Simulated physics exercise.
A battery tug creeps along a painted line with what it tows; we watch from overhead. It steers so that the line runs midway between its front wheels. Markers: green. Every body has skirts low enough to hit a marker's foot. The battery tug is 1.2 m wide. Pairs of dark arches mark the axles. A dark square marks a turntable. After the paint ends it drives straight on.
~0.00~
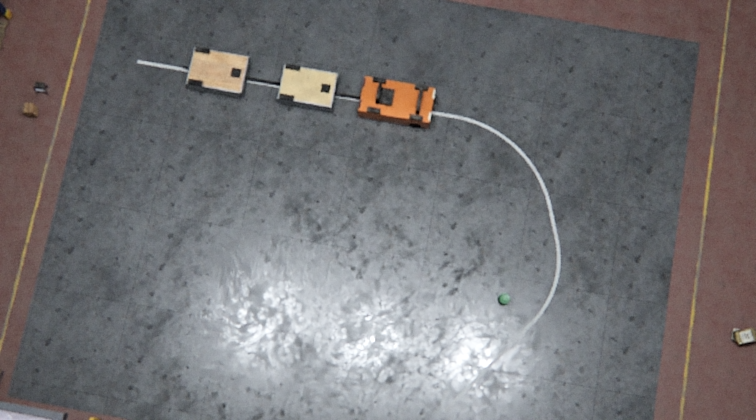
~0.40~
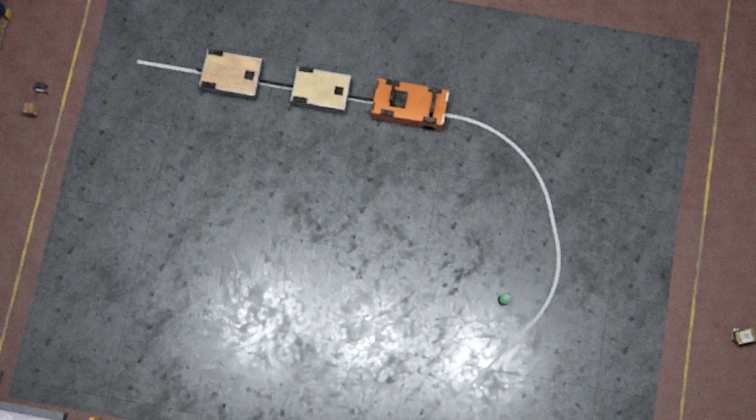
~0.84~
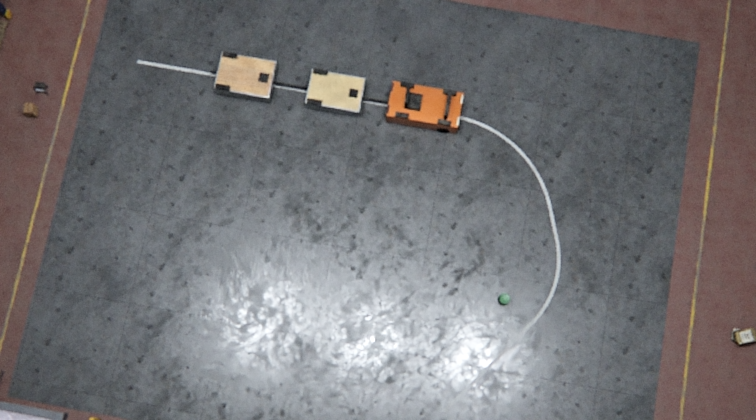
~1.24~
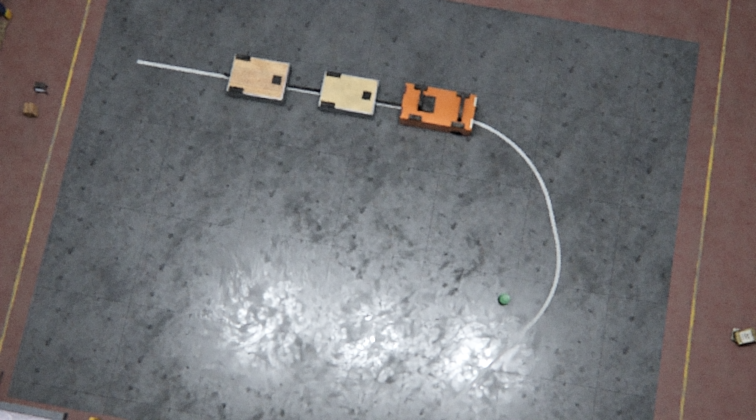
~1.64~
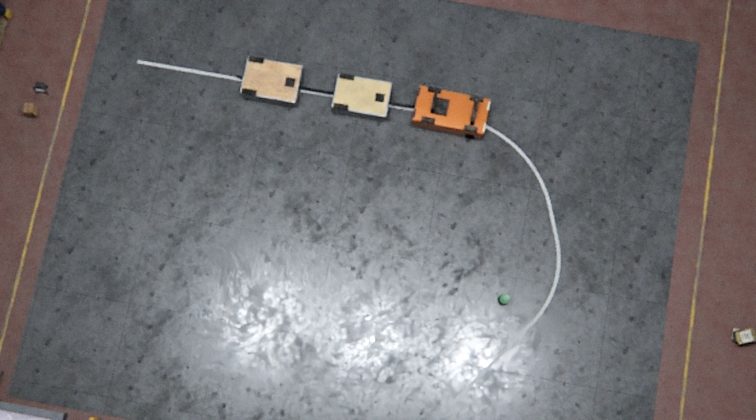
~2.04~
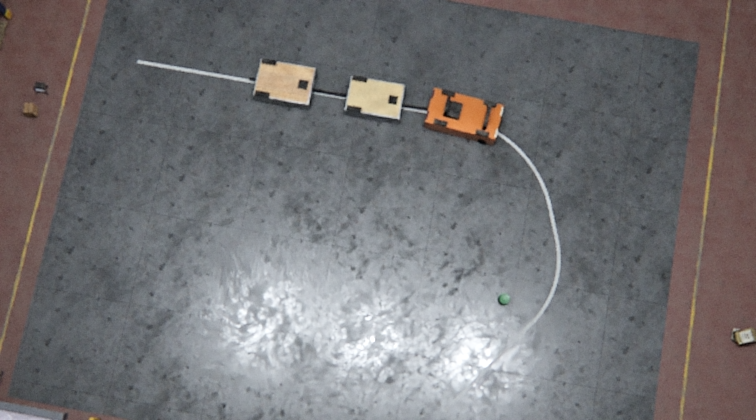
An orange battery tug towing two pale wooden trailers creeps rightward along a white line, then begins turning slightly downward.
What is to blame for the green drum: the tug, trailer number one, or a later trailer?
That would be trailer number one.
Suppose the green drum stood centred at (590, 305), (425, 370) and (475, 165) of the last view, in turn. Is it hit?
First clear, second missed, third hit.
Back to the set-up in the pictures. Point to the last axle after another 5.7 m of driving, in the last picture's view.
Near (423, 109).
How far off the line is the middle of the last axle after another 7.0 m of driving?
About 40 cm.
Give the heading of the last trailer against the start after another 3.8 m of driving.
Some 0°.
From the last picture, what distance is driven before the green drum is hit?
About 11.0 m.
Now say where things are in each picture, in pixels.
The first frame shows nose (428, 105); last axle (199, 66); still straight; green (504, 299); 2 trailers.
The second frame shows nose (442, 107); last axle (212, 69); still straight.
The third frame shows nose (456, 109); last axle (226, 71); still straight.
The fourth frame shows nose (470, 112); last axle (240, 73); still straight.
The fifth frame shows nose (483, 116); last axle (253, 76); turned 2°.
The sixth frame shows nose (495, 121); last axle (266, 78); turned 5°; green (504, 299).
By 6.2 s, the last axle is at (394, 101) of the last picture, on the line.
By 10.4 s, the last axle is at (500, 156) of the last picture, 75 cm off the line.
By 12.0 s, the last axle is at (524, 194) of the last picture, 80 cm off the line; the first trailer has hit green.
By 18.8 s, the last axle is at (453, 397) of the last picture, 15 cm off the line; 1 of 1 struck in all.
